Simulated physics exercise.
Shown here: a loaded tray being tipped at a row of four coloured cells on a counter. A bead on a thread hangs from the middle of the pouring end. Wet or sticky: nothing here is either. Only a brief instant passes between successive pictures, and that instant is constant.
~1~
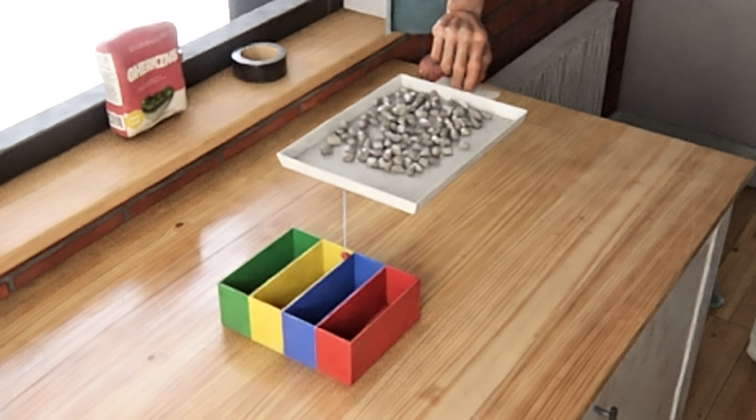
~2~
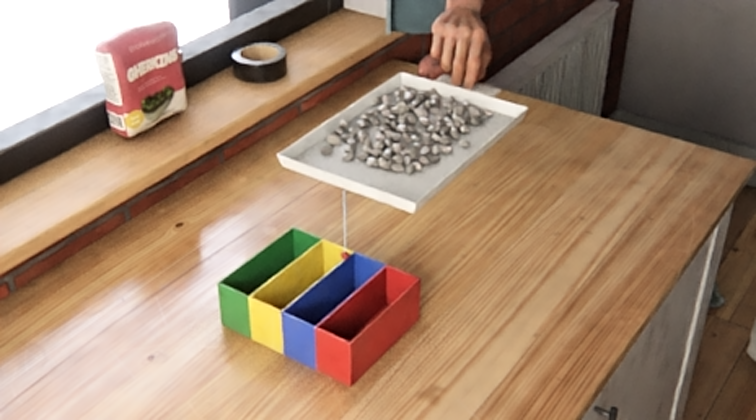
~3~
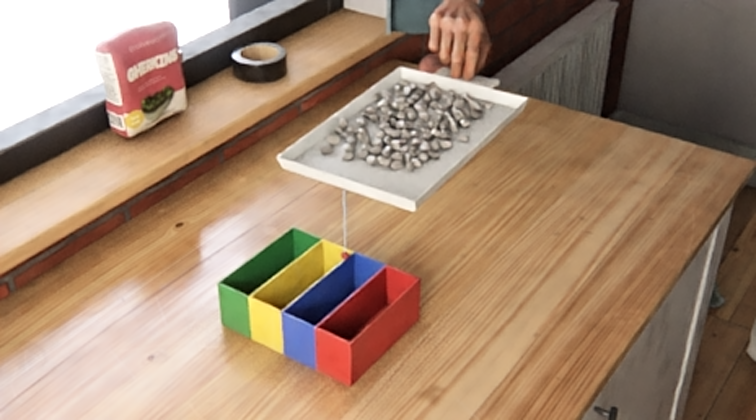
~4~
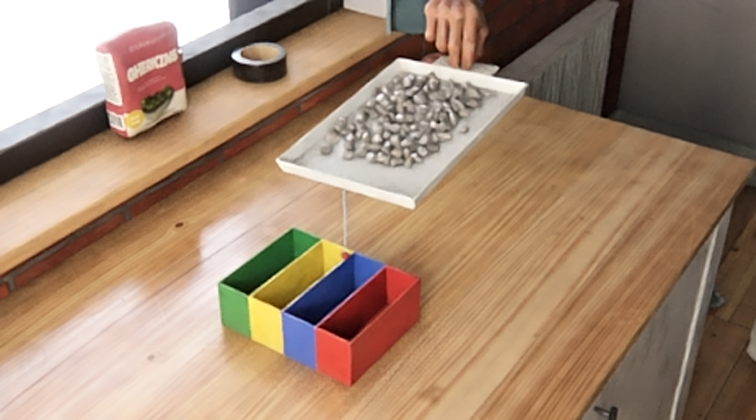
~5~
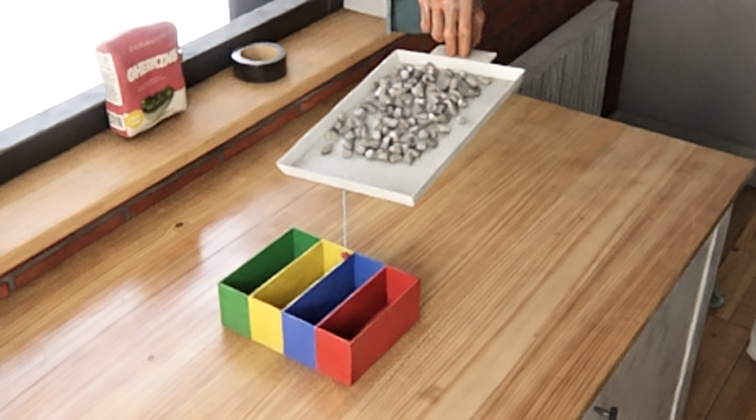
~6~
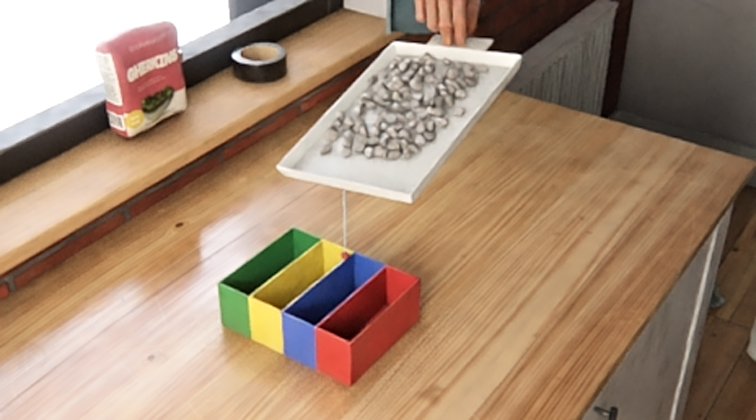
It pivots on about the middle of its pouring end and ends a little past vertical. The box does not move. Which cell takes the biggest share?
The green cell.
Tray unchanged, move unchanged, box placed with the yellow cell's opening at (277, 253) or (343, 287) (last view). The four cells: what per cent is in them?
The first gives 100 %, the second 10 %.
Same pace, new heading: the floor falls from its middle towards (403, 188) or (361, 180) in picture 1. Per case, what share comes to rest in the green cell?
That comes to 0 per cent the first time and 10 per cent the second.
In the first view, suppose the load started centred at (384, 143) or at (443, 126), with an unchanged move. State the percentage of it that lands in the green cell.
It would be roughly 60 per cent for the first and roughly 50 per cent for the second.
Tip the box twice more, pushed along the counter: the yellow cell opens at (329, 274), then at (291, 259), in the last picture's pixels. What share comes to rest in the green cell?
First try: Roughly 50 per cent; second try: Roughly 40 per cent.
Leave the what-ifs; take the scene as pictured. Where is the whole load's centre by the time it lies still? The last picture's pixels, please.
Close to (278, 290), more or less.
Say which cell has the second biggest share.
Runner-up: The yellow cell.
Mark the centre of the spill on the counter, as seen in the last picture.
Those pieces end up centred close to (220, 283).
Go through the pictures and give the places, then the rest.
In the first picture, corners of the pouring end near (283, 153) and (414, 201), level; middle of the load near (410, 131), bits of gravel; bead on its thread near (345, 255); green cell near (235, 307); yellow cell near (266, 321); blue cell near (299, 337); red cell near (333, 353).
In the second picture, corners of the pouring end near (283, 154) and (414, 200), level; middle of the load near (410, 129).
In the third picture, corners of the pouring end near (282, 156) and (413, 199), tipped barely, lowest at the left corner; middle of the load near (410, 125).
In the fourth picture, corners of the pouring end near (282, 159) and (412, 196), tipped a little, lowest at the left corner; middle of the load near (409, 119).
In the fifth picture, corners of the pouring end near (281, 162) and (410, 194), tipped a little, lowest at the left corner; middle of the load near (408, 112).
In the sixth picture, corners of the pouring end near (281, 165) and (408, 192), tipped clearly, lowest at the left corner; middle of the load near (406, 106); green cell near (235, 307); yellow cell near (266, 321); blue cell near (299, 337); red cell near (333, 353).
Shortly afterwards, tray tipped steeply; all but a few on the tray; only a few falling or outside the box.
Next, tray tipped right over; a little on the tray; near half in the green cell; a little in the yellow cell; near a quarter falling or outside the box.
Some moments later, tray tipped past a quarter turn; near two thirds in the green cell; a little in the yellow cell; near a quarter falling or outside the box.
In the end, tray tipped past a quarter turn; near two thirds in the green cell; a little in the yellow cell; none at all in the red cell; none at all in the blue cell; near a quarter outside the box.
